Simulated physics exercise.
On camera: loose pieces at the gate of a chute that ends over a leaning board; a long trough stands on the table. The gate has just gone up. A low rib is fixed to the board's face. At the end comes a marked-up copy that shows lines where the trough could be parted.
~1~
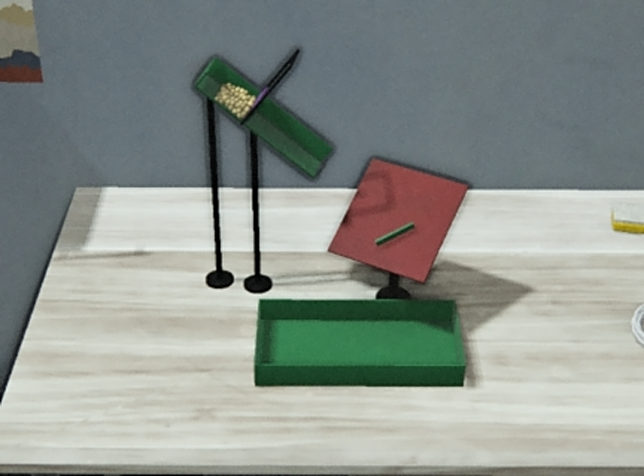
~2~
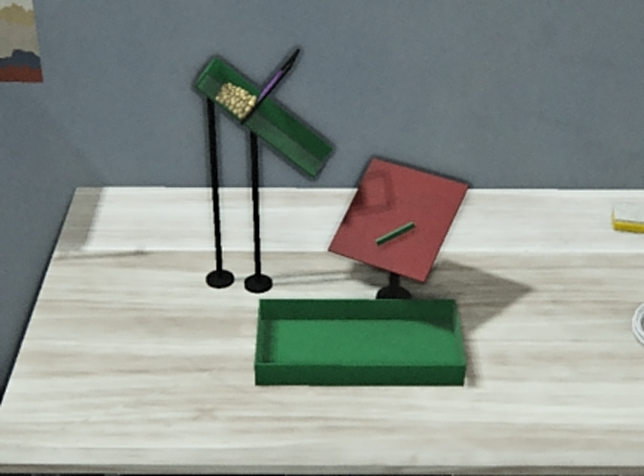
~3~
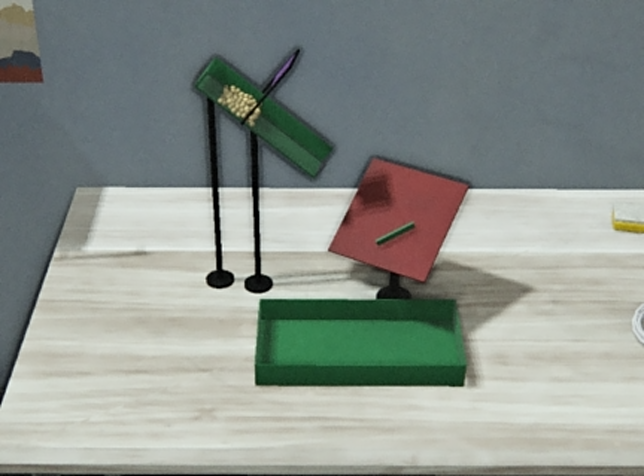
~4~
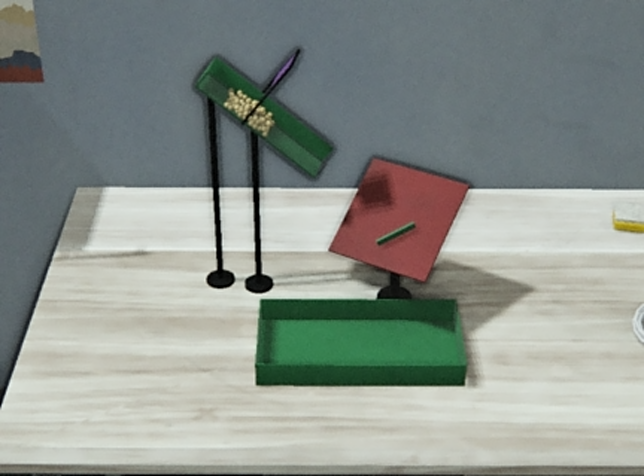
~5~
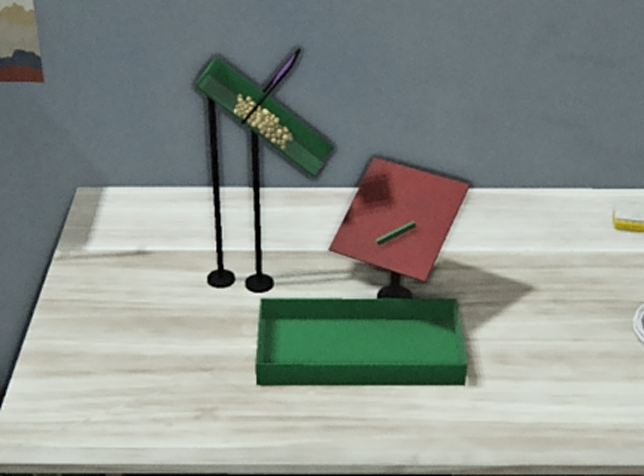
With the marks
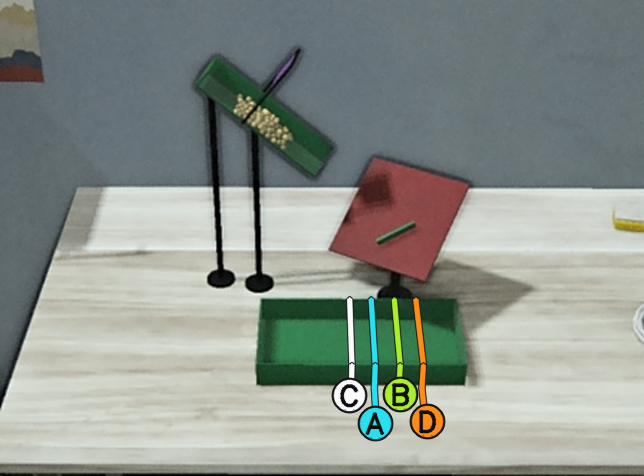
Pale beans bunched near the top of a sloping green chute begin to slide down it to the right once the gate is up, spreading out along the chute, while the tilted red board and empty green trough stay still.
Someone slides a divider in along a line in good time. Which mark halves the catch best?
Best: C.
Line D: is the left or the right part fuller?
Left.
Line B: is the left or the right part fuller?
The left side.
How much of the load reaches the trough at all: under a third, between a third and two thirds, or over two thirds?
Over two thirds.
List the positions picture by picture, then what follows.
The first picture shows load behind the gate (237, 100), soya beans; lip of the chute (317, 170), sloping fairly steeply.
The second picture shows middle of the board (398, 218), tilted fairly steeply; middle of its low edge (375, 266); of its high edge (420, 171).
The third picture shows front corners of the trough (255, 364) and (466, 365), empty; front of the load (258, 113).
The fourth picture shows middle of the load (253, 112); its front (272, 123), roughly a quarter of the way to the lip; rib from (414, 222) to (376, 241).
The fifth picture shows middle of the load (261, 120); its front (291, 139), roughly half of the way to the lip.
On the marked copy, line A crosses the front rim at (375, 364); line B crosses the front rim at (400, 364); line C crosses the front rim at (351, 364); line D crosses the front rim at (423, 364).
If A is chosen, of what is caught, the larger part on the left of the divider, about a tenth on the right.
If B is chosen, of what is caught, almost all on the left of the divider, just a few on the right.
If C is chosen, of what is caught, roughly two thirds on the left of the divider, roughly a third on the right.
If D is chosen, of what is caught, almost all on the left of the divider, just a few on the right.
